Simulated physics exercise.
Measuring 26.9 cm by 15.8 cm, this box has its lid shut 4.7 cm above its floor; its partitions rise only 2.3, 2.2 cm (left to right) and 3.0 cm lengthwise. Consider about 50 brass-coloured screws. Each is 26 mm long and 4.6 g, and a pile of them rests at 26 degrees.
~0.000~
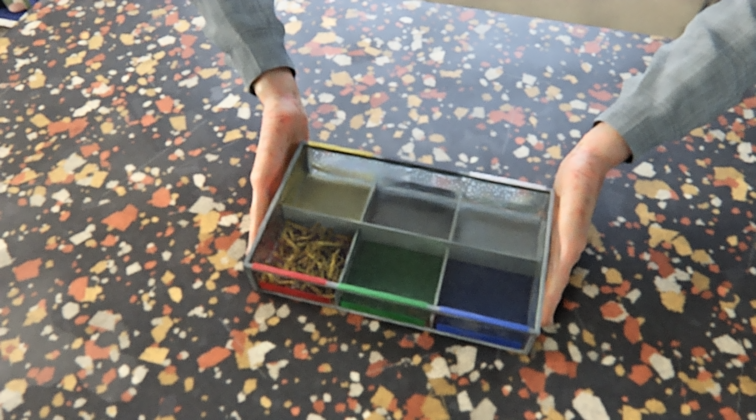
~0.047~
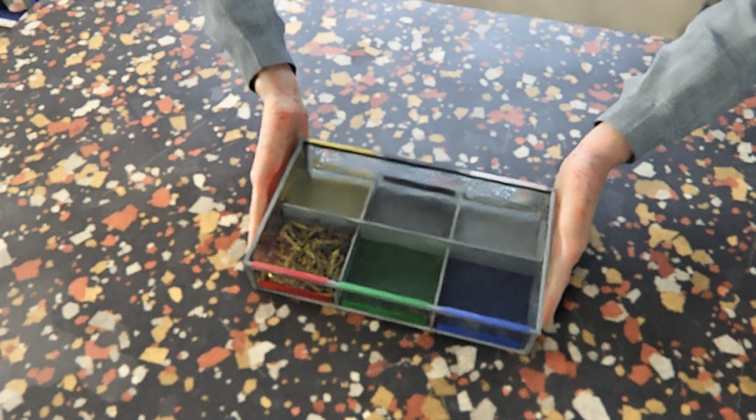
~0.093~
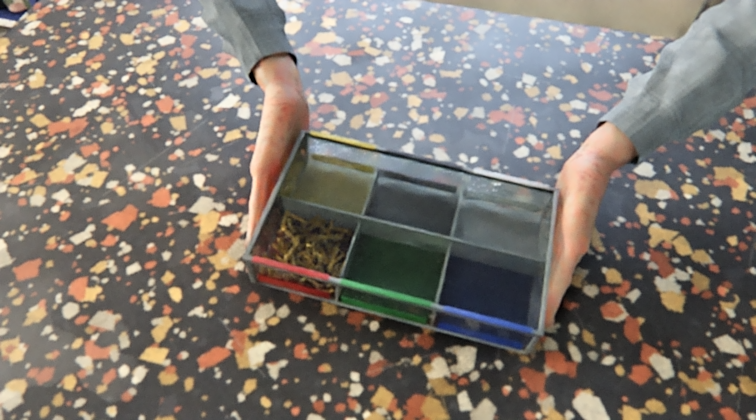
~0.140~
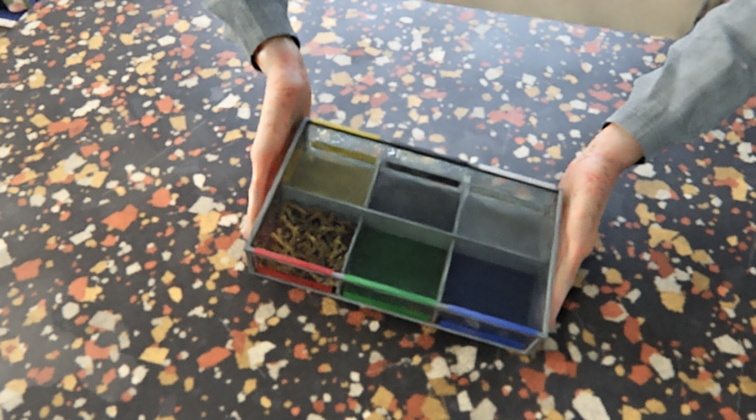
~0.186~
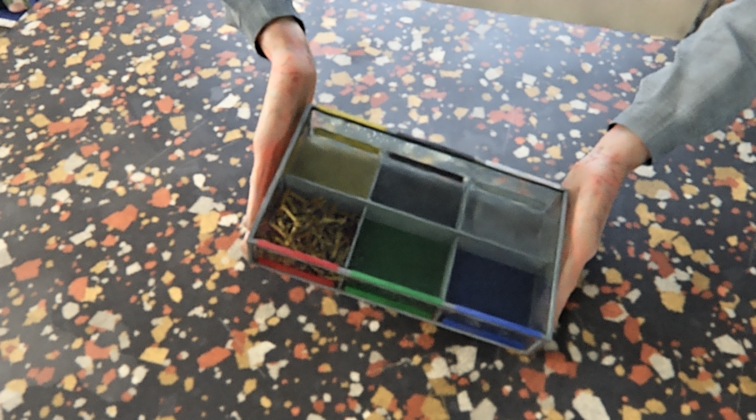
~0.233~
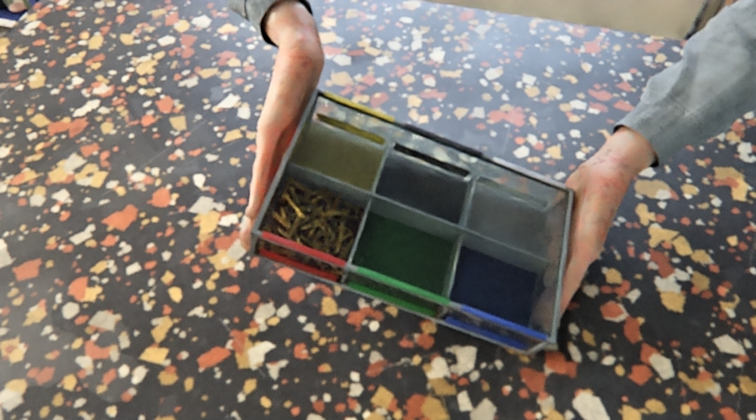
At the start, two hands hold a clear-topped box with six compartments on a speckled surface, a heap of small brass-coloured pieces in the red-edged front-left section. The hands then steadily tilt the box, raising its back-left side while the right front corner stays lowest, and the pieces remain in their section.
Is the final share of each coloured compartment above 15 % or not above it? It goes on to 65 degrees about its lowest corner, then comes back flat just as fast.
Red - above; blue - not above; green - above; yellow - not above; white - not above; black - not above.
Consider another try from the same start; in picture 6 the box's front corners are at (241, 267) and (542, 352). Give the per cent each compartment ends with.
So it works out as red at 100 percent, blue at 0 percent, green at 0 percent, yellow at 0 percent, white at 0 percent and black at 0 percent.
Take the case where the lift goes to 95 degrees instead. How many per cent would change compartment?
Near 100 in a hundred, I think.
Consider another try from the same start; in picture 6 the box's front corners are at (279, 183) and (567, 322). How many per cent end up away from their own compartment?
It would come to roughly 55 percent.
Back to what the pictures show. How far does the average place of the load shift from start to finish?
Net shift: Approx. 8.5 cm.
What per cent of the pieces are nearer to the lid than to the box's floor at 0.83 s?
Roughly 30 percent of the pieces.
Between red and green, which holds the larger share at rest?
That would be the red compartment.
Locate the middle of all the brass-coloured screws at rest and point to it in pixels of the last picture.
I'd put it at about (382, 292).
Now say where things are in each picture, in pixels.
The first picture shows box tilt 0 degrees, front corners at (249, 264) and (535, 331); red 100 %.
The second picture shows box tilt 1 degrees, front corners at (248, 262) and (536, 331).
The third picture shows box tilt 4 degrees, front corners at (248, 257) and (538, 332), lowest corner right front.
The fourth picture shows box tilt 8 degrees, front corners at (249, 248) and (543, 334), lowest corner right front.
The fifth picture shows box tilt 12 degrees, front corners at (252, 239) and (547, 337), lowest corner right front.
The sixth picture shows box tilt 17 degrees, front corners at (257, 231) and (551, 339), lowest corner right front; red 100 %. The box's pace is about 100 degrees a second.
After 0.83 s, tilt 64 degrees; red 85 %, green 15 %.
After 1.23 s, tilt 27 degrees; red 50 %, blue 10 %, green 40 %.
After 1.71 s, tilt 0 degrees; red 50 %, blue 10 %, green 40 %.
In the end, at 2.3 s, red 50 %, blue 10 %, green 40 %, yellow 0 %, white 0 %, black 0 %.
